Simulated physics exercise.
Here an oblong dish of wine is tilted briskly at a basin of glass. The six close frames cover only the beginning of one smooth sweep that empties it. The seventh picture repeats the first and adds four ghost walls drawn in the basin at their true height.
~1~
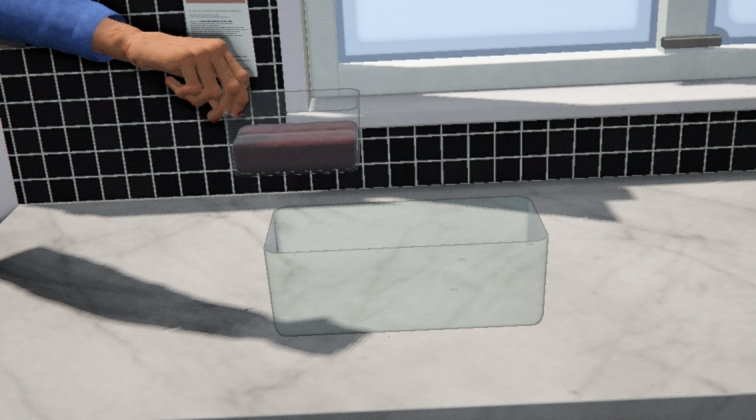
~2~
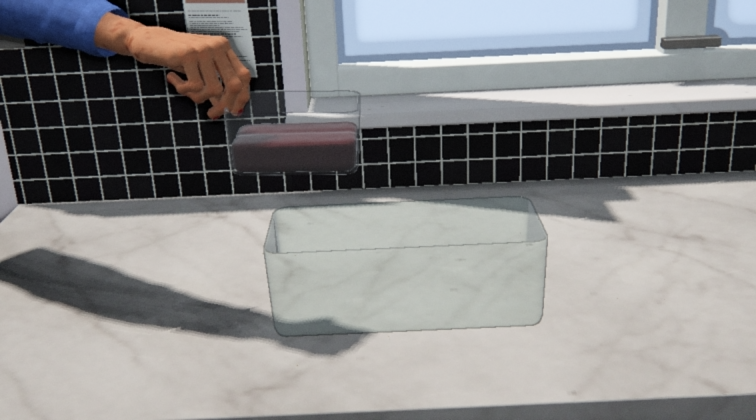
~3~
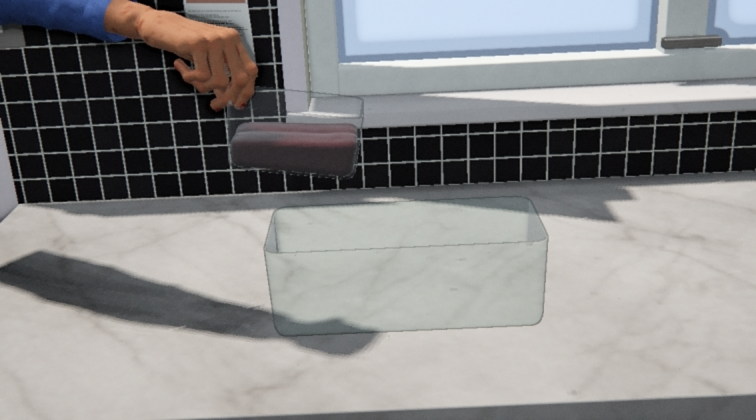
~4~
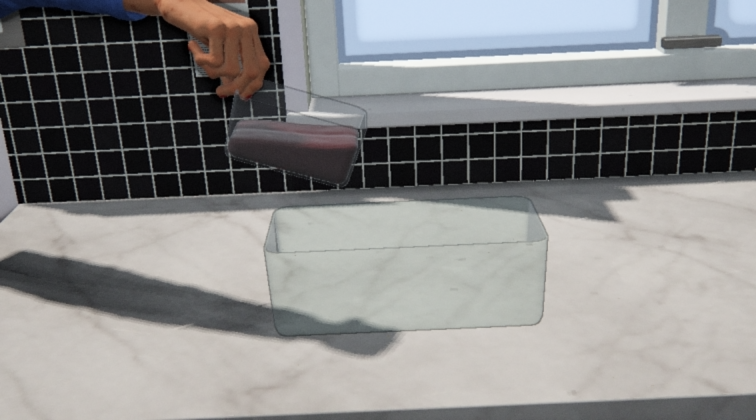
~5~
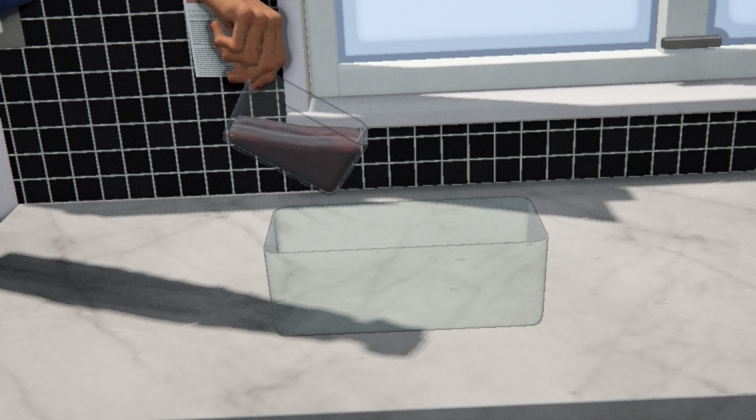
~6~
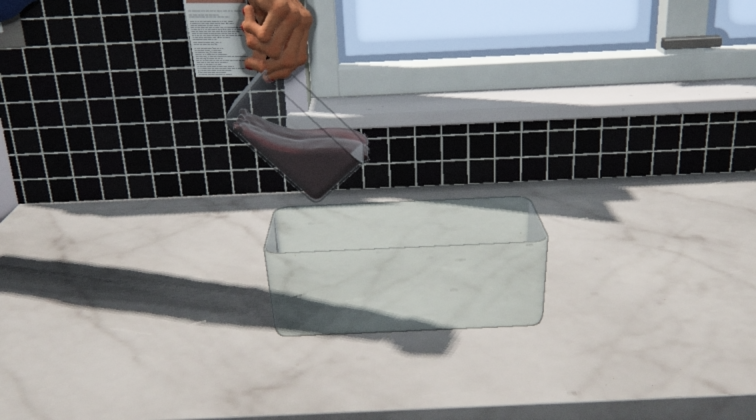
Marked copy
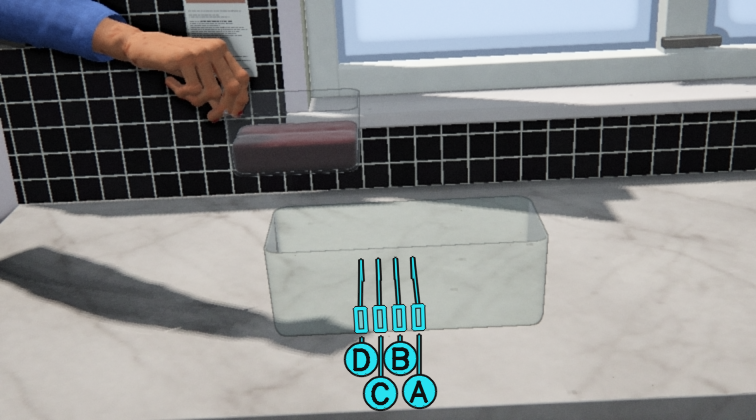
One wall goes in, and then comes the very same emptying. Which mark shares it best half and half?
Go for B.
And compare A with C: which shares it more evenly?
That would be C.
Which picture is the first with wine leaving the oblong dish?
Picture 6.
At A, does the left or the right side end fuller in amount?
The left one.
On the marked copy, A at (419, 335); B at (400, 336); C at (380, 337); D at (361, 337).
Choosing A, about 76 % ends left of the wall and 22 % right of it.
Choosing B, about 51 % ends left of the wall and 48 % right of it.
Choosing C, about 35 % ends left of the wall and 64 % right of it.
Choosing D, about 25 % ends left of the wall and 74 % right of it.
